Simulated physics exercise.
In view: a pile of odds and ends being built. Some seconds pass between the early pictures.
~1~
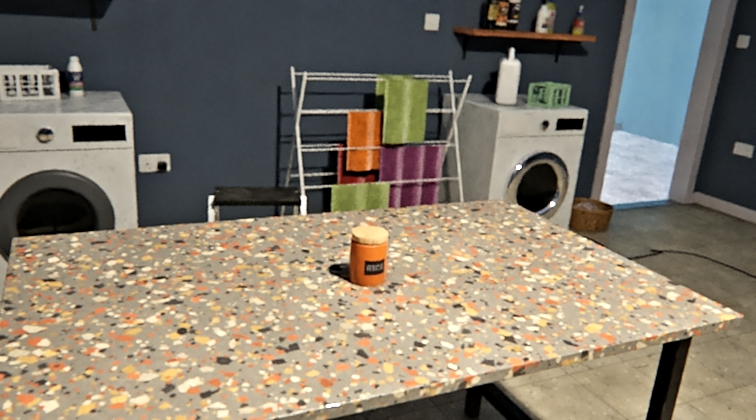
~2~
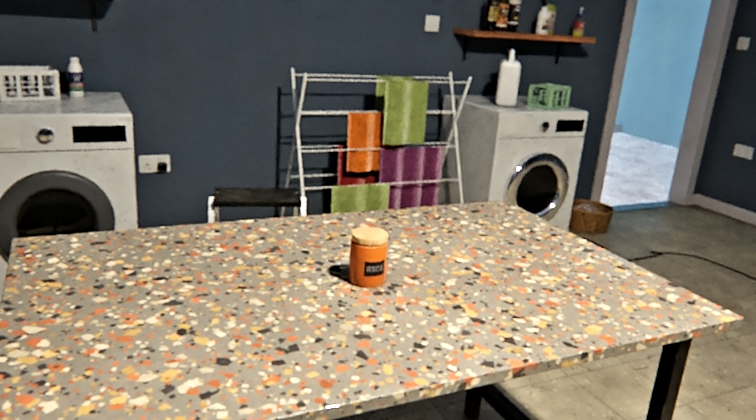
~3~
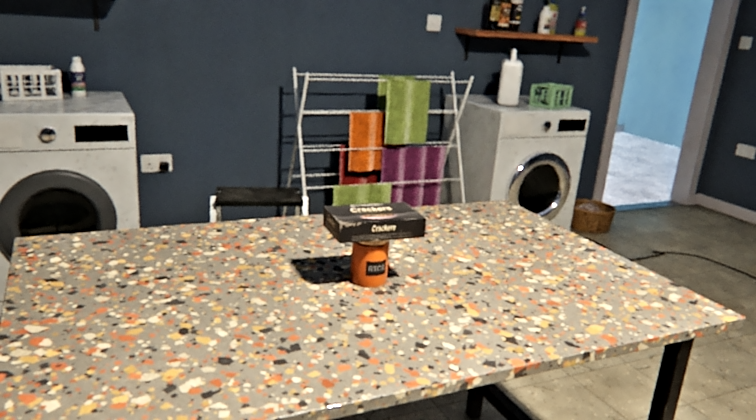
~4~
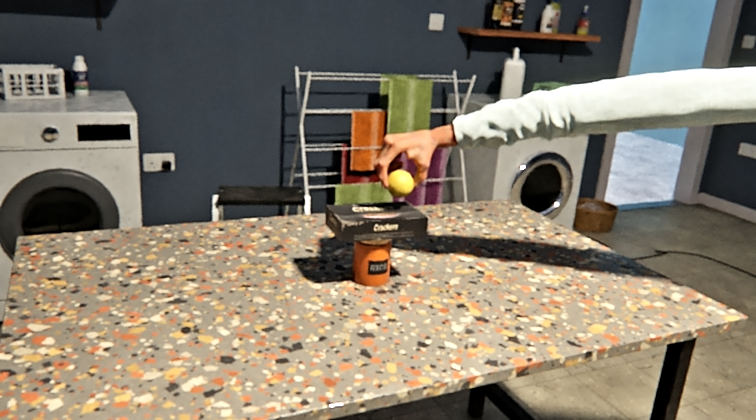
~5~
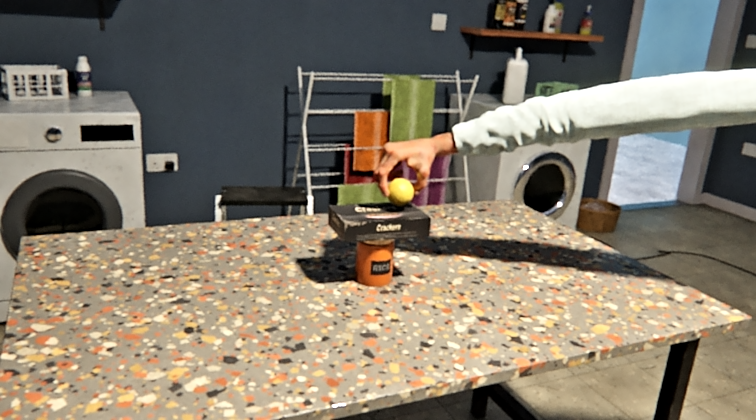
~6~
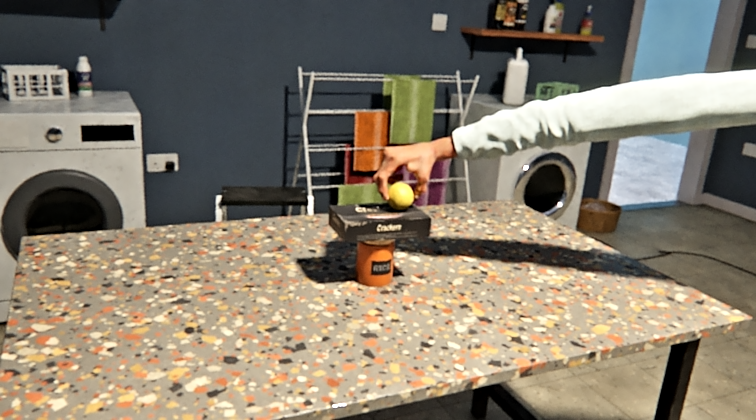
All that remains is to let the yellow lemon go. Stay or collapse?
In the end the pile stays up.
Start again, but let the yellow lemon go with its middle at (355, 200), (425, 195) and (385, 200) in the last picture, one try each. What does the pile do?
In the first case it keeps its balance; in the second case it comes apart; in the third case it keeps its balance.
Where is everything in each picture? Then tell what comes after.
In the first picture, the last thing is not in view yet; orange jar (368, 256).
In the second picture, the last thing is not in view yet; orange jar (368, 257).
In the third picture, the last thing is not in view yet; orange jar (370, 256).
In the fourth picture, on its way; yellow lemon (400, 184); orange jar (372, 256).
In the fifth picture, on its way; yellow lemon (400, 192); orange jar (375, 256).
In the sixth picture, set down, still held; yellow lemon (400, 197); orange jar (375, 256).
Then, 0.20 s later than the last frame, all is still.
Then, 0.60 s later than the last frame, yellow lemon resting near (400, 197).
When it is over, all 3 as before. End places, in pixels of the last picture, yellow lemon near (400, 197). The pile holds.
